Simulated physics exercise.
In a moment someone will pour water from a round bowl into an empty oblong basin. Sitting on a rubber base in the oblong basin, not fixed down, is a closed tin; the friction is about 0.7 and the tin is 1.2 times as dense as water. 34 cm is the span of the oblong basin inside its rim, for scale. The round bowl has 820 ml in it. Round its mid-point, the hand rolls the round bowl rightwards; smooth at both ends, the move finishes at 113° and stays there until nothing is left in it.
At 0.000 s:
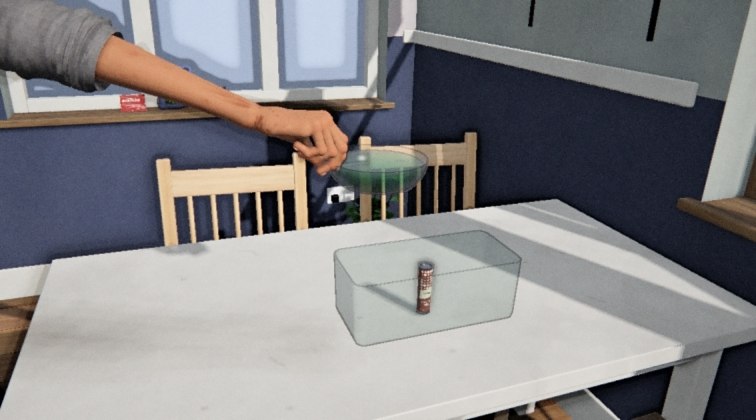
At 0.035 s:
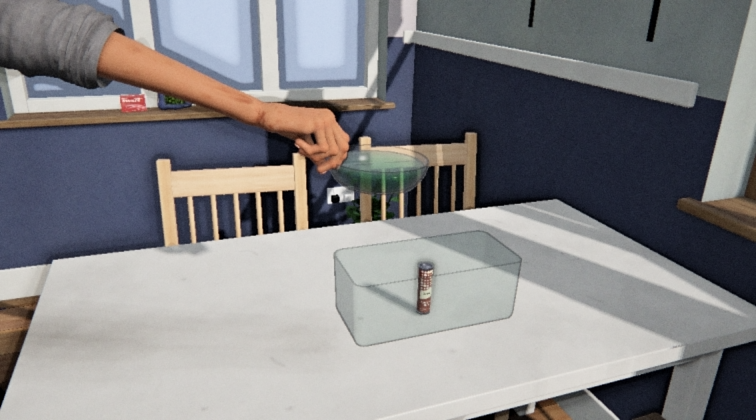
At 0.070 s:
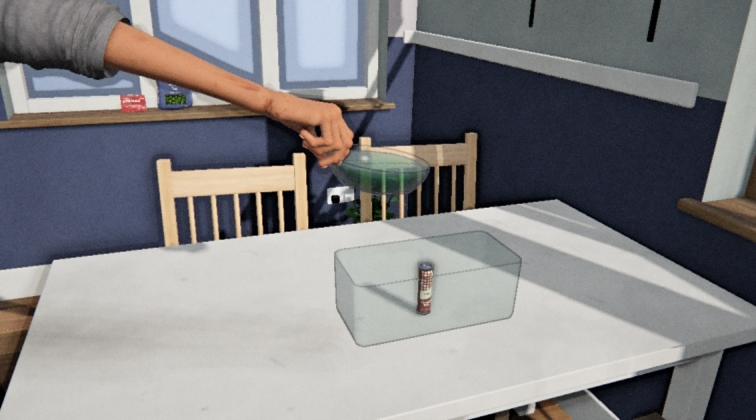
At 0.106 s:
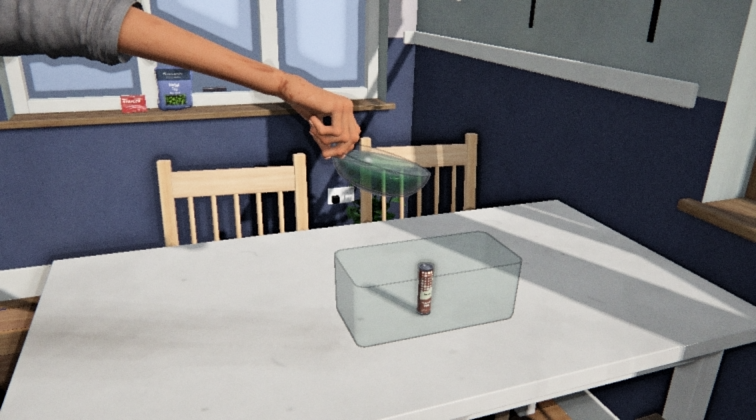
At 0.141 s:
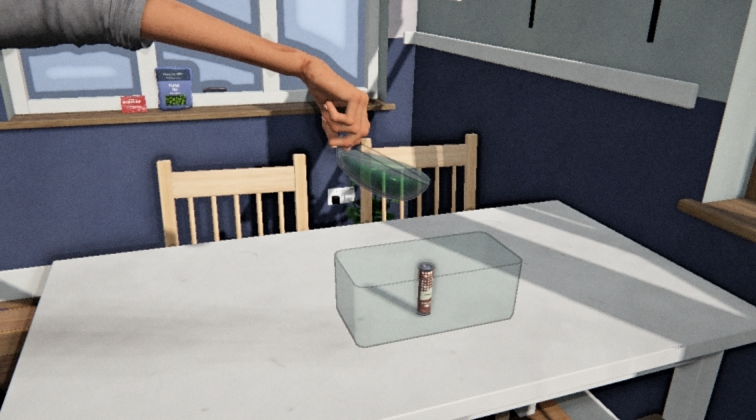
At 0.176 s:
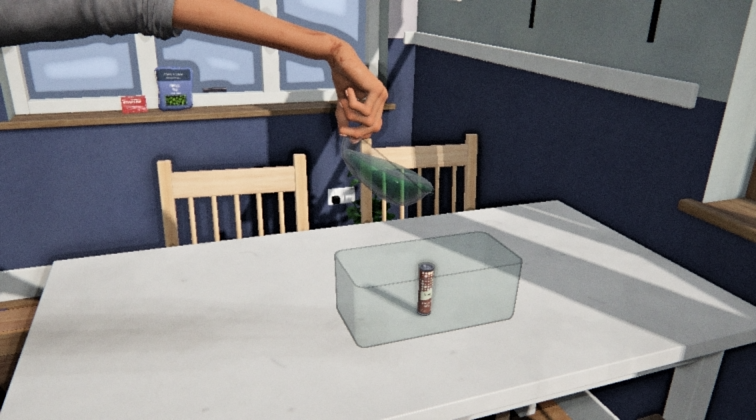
In a blue-walled dining room with a sunlit window, a still camera looks slightly down on a white table with two pale wooden chairs behind it. A small dark-red cylinder stands inside a clear oblong basin, while a hand reaching from the left holds a clear round bowl of greenish liquid above. Starting nearly level, the hand steadily tilts the bowl rightwards, lowering its right rim.
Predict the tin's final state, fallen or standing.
I predict it is standing.
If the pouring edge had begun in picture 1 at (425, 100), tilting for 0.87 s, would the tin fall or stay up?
After that, the tin overturns.
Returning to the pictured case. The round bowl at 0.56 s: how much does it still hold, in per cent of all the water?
0 per cent or so.
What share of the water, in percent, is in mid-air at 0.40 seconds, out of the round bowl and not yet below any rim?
32 per cent.
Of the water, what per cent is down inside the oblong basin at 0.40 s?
About 66%.
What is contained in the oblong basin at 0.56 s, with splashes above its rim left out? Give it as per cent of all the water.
The share is close to 90 percent.
By 0.40 s the tilt is 112° and 1 per cent is still to pour; the tin stands where it began.
By 0.56 s the tilt is 113° and 0 per cent is still to pour; the tin stands where it began.
By 0.73 s the tilt is 113° and 0 per cent is still to pour; the tin stands where it began.
By 0.92 s the tilt is 113° and 0 per cent is still to pour; the tin stands where it began.
At rest the tin stands where it began.
